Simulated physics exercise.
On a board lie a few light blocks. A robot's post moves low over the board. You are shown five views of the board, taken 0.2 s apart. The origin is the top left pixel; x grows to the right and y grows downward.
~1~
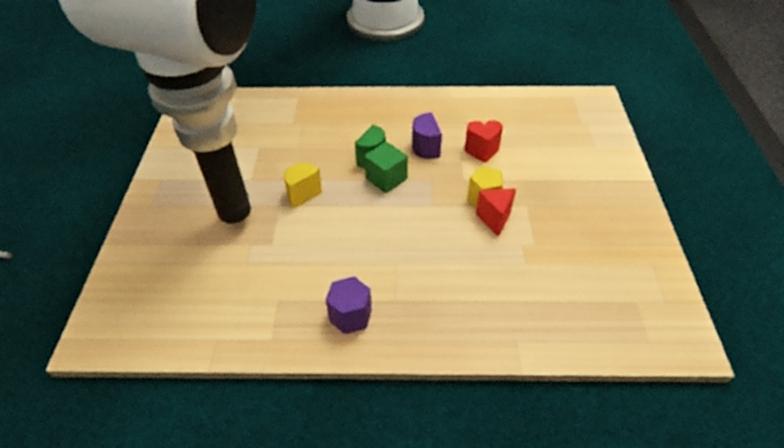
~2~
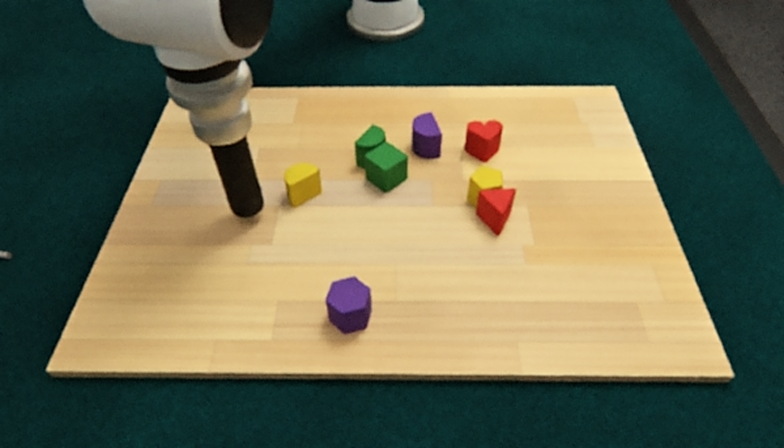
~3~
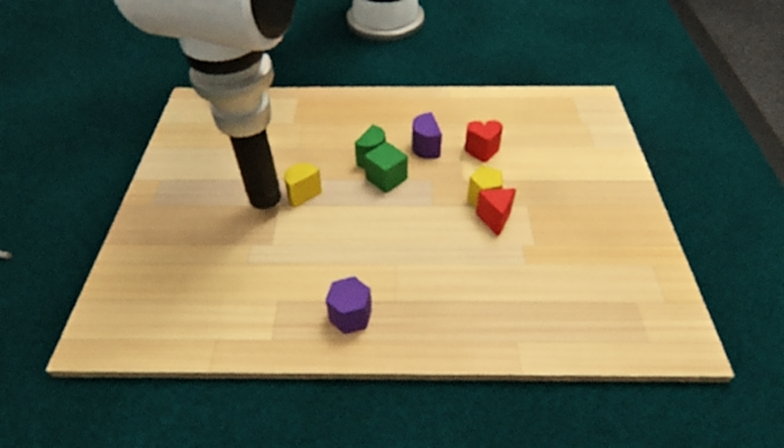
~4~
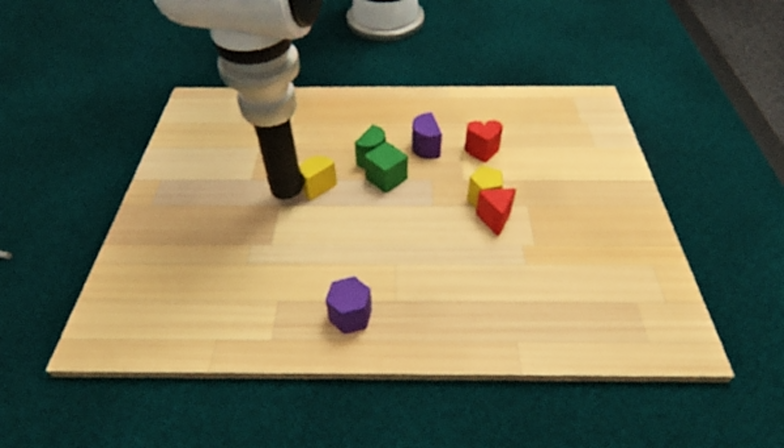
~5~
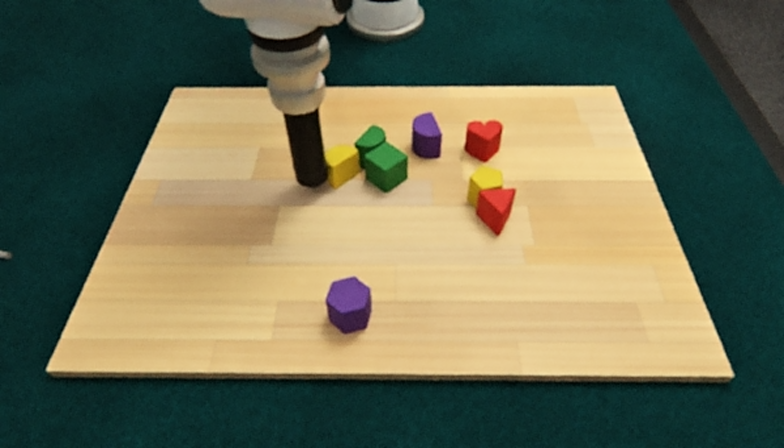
A robot arm moves right across the board and pushes a yellow block toward two green blocks.
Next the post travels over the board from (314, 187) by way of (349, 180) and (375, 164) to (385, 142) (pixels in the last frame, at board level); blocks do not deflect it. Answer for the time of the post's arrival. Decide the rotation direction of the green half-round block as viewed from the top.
From above, counter-clockwise.
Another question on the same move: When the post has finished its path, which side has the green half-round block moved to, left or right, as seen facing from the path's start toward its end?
Facing the way the path runs, start to end, you'll find the green half-round block has shifted left.
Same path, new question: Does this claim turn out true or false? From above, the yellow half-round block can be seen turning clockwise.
That is true.
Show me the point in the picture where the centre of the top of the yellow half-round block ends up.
My prediction: (413, 112).
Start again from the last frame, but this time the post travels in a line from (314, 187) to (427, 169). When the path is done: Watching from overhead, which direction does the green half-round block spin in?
In a top view, it turns clockwise.
On the path given first. One third of the way, post (348, 169); yellow half-round block (371, 142), turned 25° anticlockwise; green half-round block (391, 124); green square block (397, 155).
Two thirds of the way, post (375, 154); yellow half-round block (398, 128), turned 20° anticlockwise; green half-round block (408, 107), turned 40° anticlockwise; green square block (413, 152), turned 55° clockwise.
At the end, post (384, 132); yellow half-round block (413, 112), turned 20° clockwise; green half-round block (416, 95), turned 85° anticlockwise; green square block (413, 152), turned 55° clockwise; purple half-round block (436, 122), turned 35° clockwise.
